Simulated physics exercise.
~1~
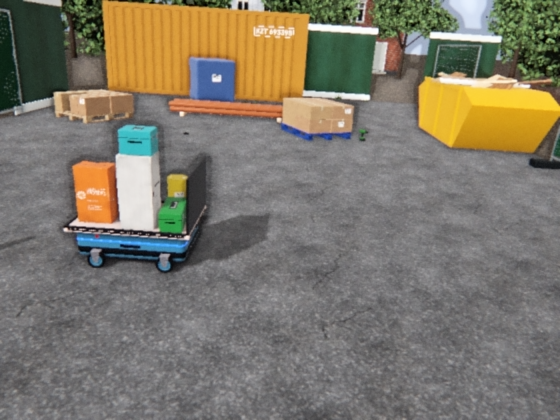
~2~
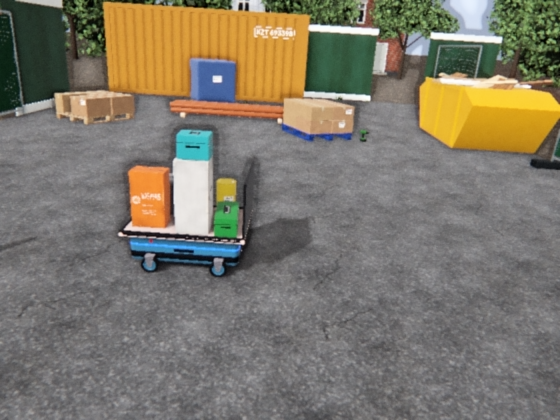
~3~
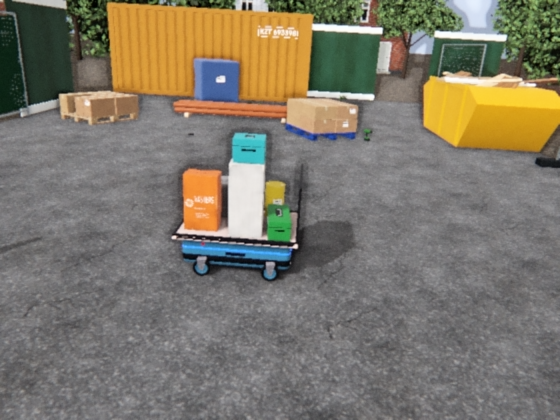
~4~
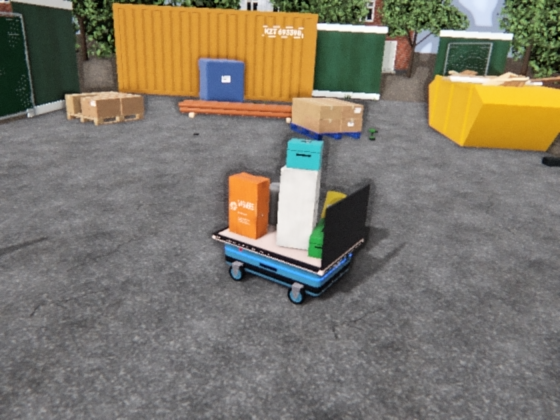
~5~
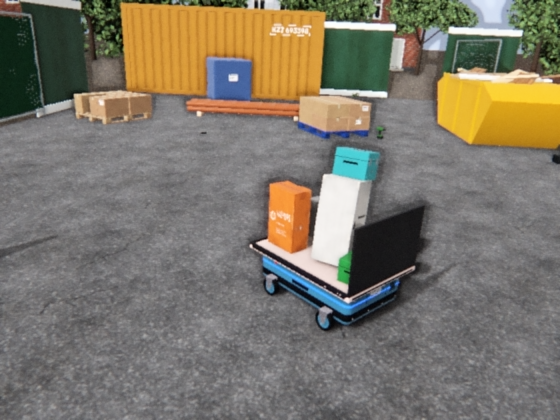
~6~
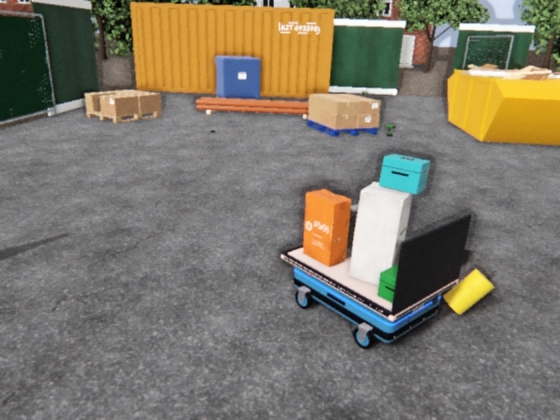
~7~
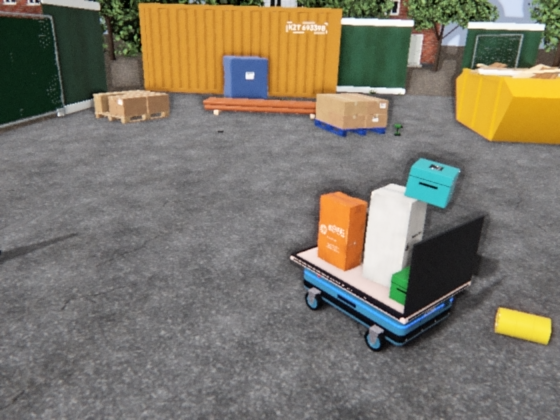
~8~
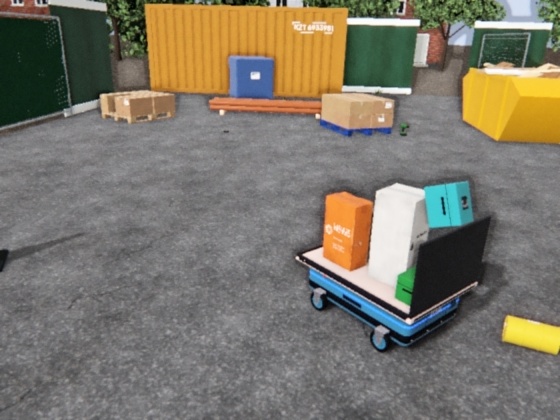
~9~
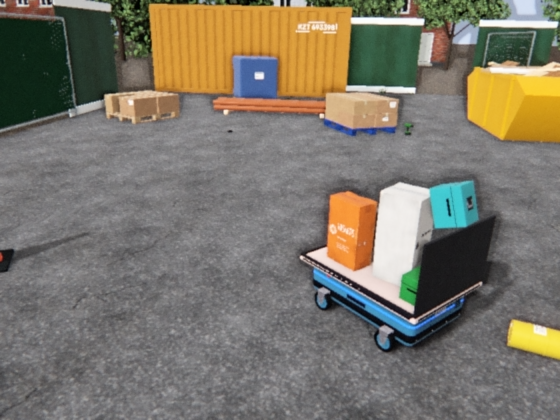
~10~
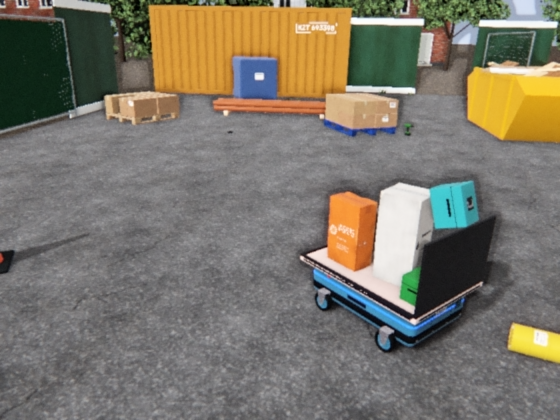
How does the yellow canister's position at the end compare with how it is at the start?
At the start the yellow canister stands upright on the cart, and at the end it lies on its side on the ground to the right of the cart.
